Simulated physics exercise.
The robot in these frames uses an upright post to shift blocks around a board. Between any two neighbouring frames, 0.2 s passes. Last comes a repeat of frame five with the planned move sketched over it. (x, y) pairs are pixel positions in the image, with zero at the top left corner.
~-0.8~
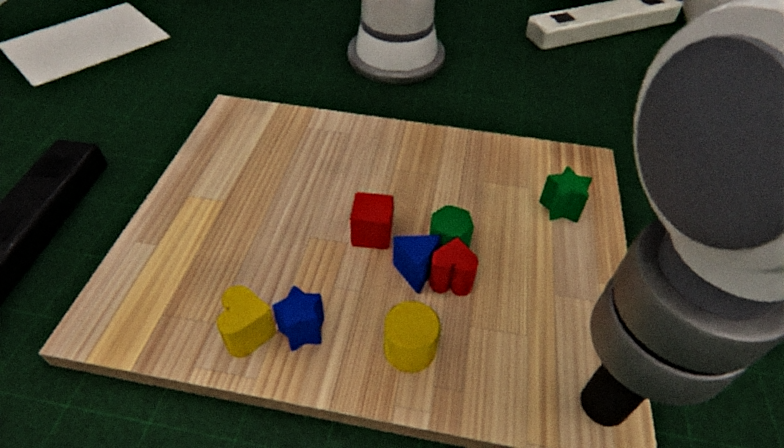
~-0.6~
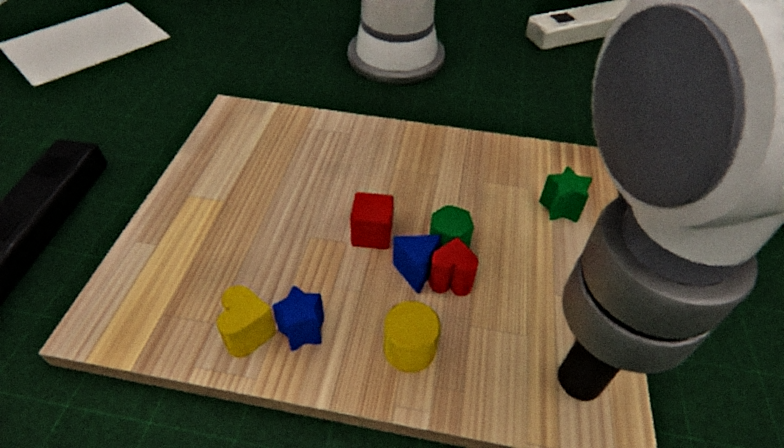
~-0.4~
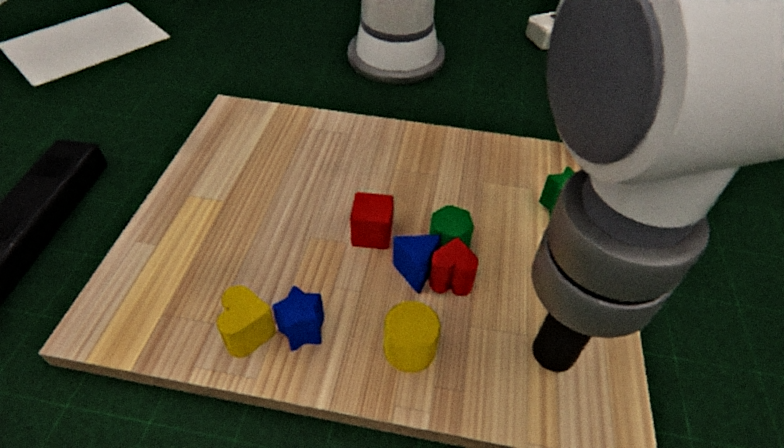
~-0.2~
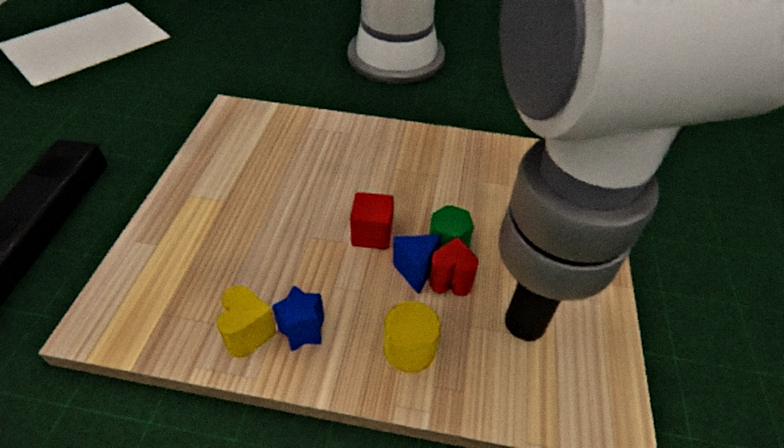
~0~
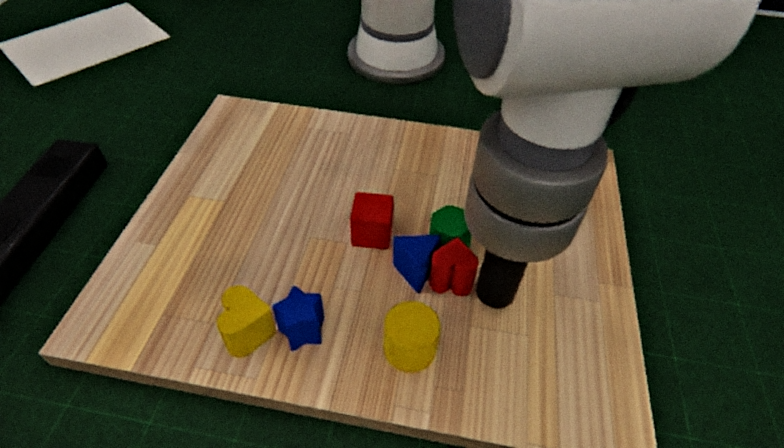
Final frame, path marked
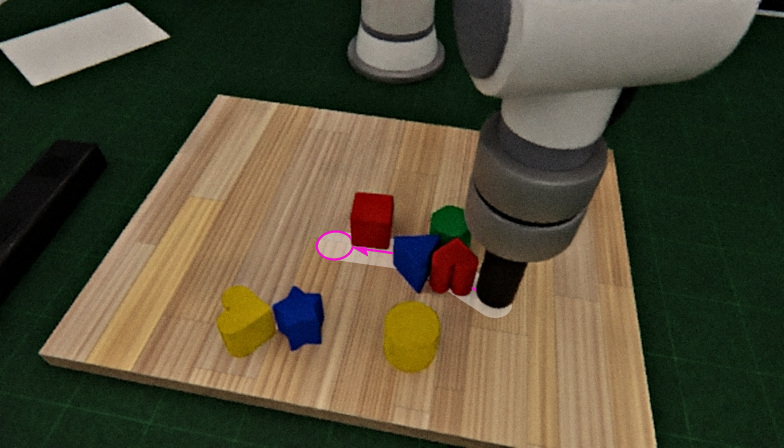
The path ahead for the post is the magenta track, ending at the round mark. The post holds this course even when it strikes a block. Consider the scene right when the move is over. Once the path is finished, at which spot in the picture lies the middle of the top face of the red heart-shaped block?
It is going to be at (301, 228).
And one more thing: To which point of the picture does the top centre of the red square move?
The red square ends near (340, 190).
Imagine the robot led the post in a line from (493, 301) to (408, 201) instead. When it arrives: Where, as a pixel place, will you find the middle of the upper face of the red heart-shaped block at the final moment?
About (407, 218).
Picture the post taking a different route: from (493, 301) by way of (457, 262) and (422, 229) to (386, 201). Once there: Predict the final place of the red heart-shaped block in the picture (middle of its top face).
Roughly at (395, 217).
The drawn path runs from (493, 301) via (443, 270) and (390, 253), ending at (335, 245).
What follows on the original path. One third of the way, post (444, 260); blue triangular block (371, 235); green six-sided block (448, 212), turned 20° clockwise; red heart-shaped block (405, 235), turned 30° anticlockwise.
Two thirds of the way, post (390, 243); red square (351, 200), turned 55° clockwise; blue triangular block (324, 245), turned 50° anticlockwise; green six-sided block (442, 207), turned 50° clockwise; red heart-shaped block (351, 230), turned 75° anticlockwise.
At the end, post (334, 236); red square (340, 190), turned 85° clockwise; blue triangular block (299, 255), turned 105° anticlockwise; green six-sided block (442, 207), turned 50° clockwise; red heart-shaped block (301, 228), turned 125° anticlockwise.
